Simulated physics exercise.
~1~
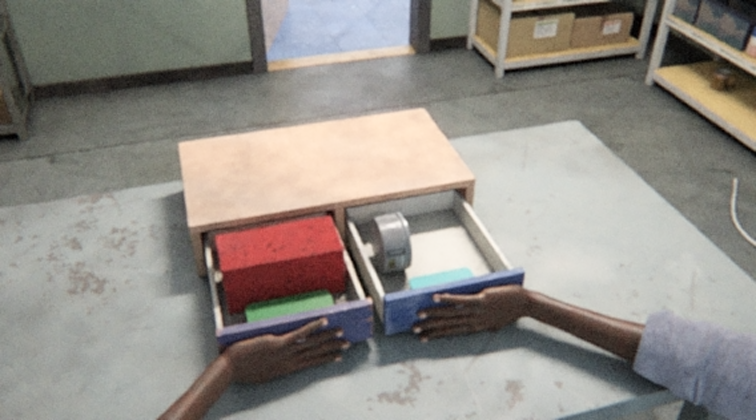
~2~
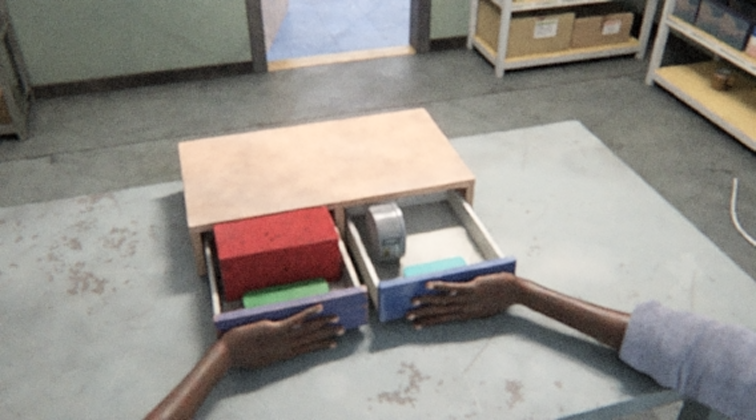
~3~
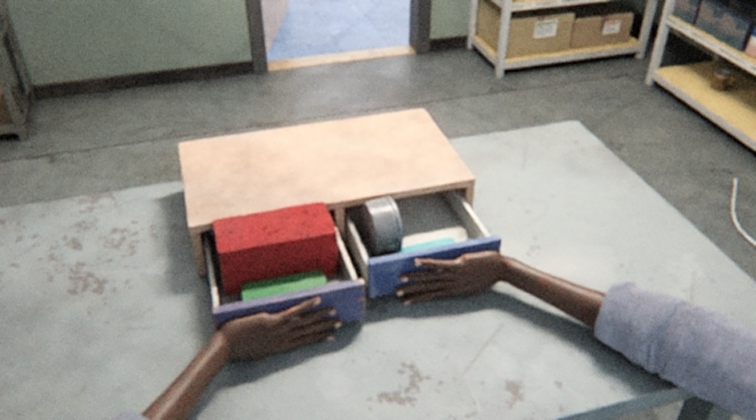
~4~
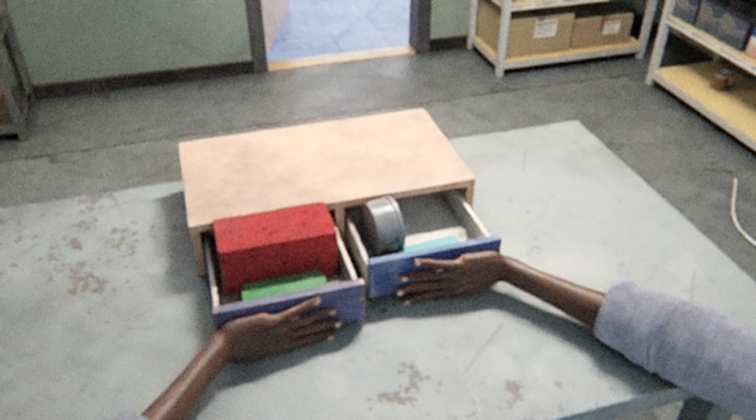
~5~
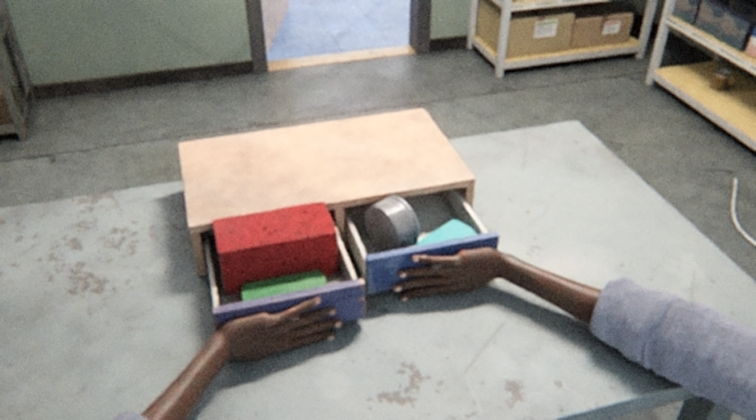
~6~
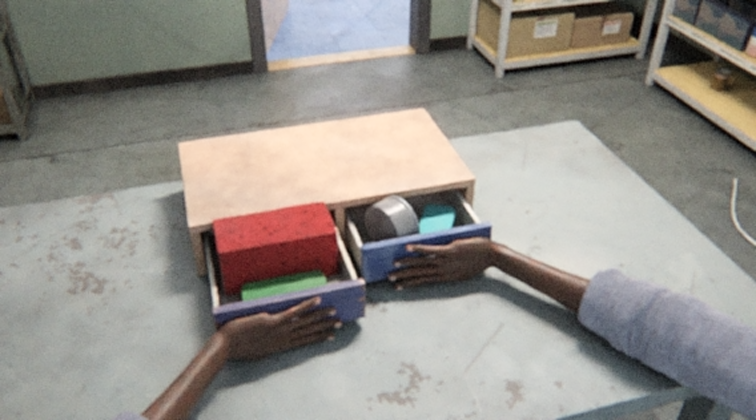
Two hands pushed a pair of filled drawers inward, and the left one, holding a red brick and green case, soon stopped ajar, while the right slid farther, its round metal item and turquoise case shifting, but was still partly open at the end.
